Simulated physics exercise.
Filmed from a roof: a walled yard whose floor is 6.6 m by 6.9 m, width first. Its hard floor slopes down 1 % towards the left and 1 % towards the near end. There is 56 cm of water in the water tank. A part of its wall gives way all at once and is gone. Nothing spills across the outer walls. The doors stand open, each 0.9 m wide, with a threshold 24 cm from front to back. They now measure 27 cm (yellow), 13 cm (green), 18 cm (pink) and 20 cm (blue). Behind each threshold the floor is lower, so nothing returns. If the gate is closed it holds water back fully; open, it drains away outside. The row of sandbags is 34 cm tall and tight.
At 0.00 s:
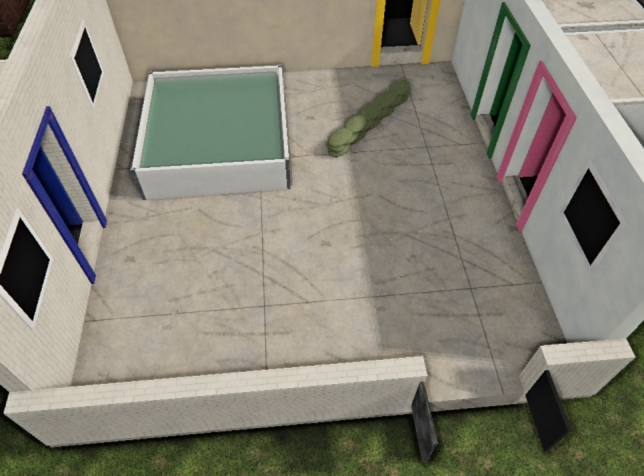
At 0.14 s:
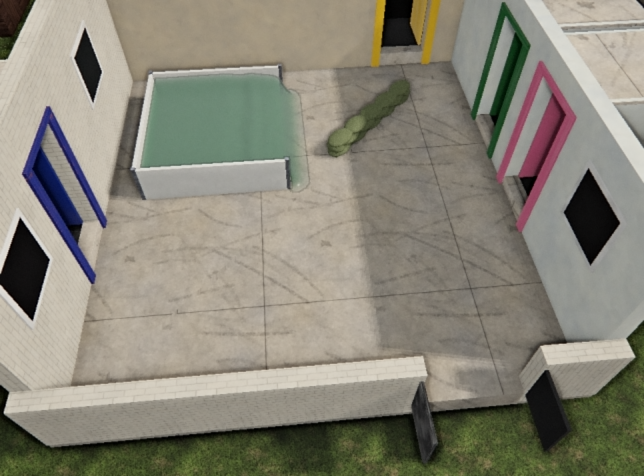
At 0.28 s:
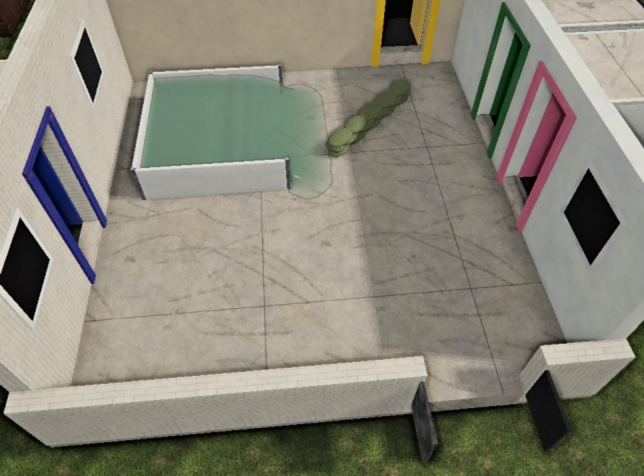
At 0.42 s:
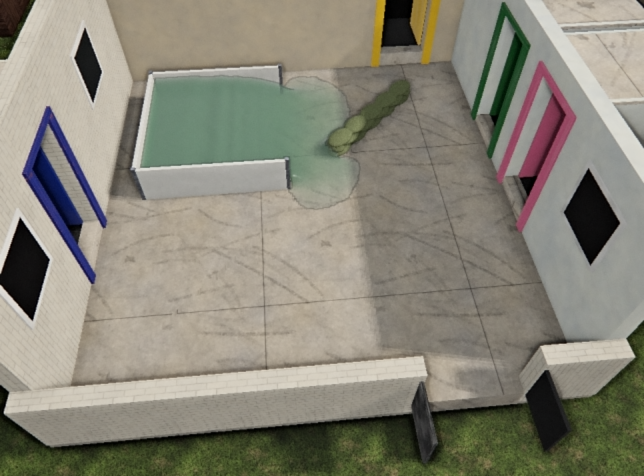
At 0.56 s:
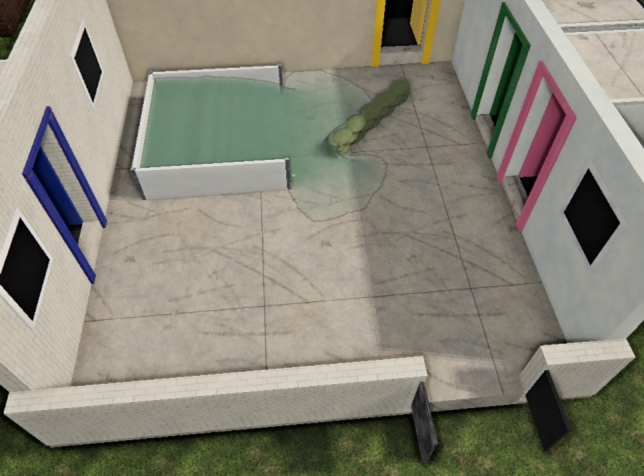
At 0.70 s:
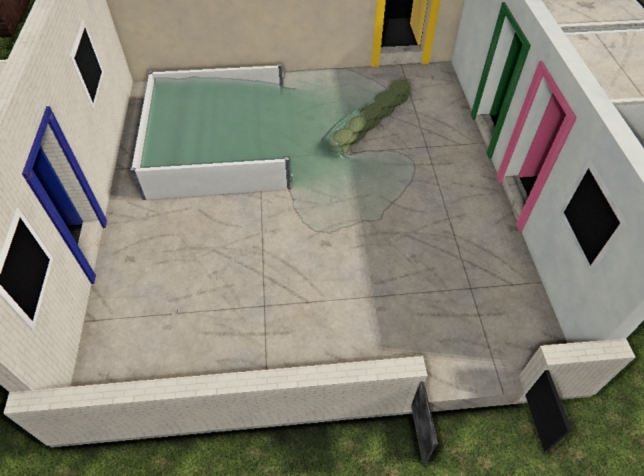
Green water pours through the tank's open right side and spreads around a green bush.
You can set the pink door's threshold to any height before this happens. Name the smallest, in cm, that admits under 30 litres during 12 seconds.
At least 10 cm or so.
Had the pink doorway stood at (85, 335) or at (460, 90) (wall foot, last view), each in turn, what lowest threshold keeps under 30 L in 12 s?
About 10.0 and 23 cm.
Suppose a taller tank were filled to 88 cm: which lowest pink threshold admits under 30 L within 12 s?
Some 21 cm.
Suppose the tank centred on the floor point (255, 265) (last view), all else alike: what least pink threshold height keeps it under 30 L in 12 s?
About 22 cm.
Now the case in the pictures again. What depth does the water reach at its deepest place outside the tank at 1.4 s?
About 38 cm.
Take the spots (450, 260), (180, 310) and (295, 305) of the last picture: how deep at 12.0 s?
In that order: 4, 7 and 5 cm.
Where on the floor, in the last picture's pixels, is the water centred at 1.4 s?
Around (269, 135).
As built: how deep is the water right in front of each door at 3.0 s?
Depths in cm: Yellow 23, green 13, pink 15, blue 0.
After 1.4 s water covers 30 % of the floor, deepest (38 cm) near (330, 148); it has not reached the pink door.
After 3.0 s water covers 55 % of the floor, deepest (36 cm) near (451, 73); 15 cm at the pink door, 0 litres in over its 18 cm threshold.
After 12.0 s water covers 95 % of the floor, deepest (13 cm) near (66, 417); 2 cm at the pink door, 0 litres in over its 18 cm threshold.
At the pink door as built, the water arrived by 1.5 s and peaked near 16 cm at 3.4 s.
With a threshold of 9 cm, 40 litres would have come in within the 12 s; with 12.5 cm, 11 litres. So under 30 litres takes about 10 cm.
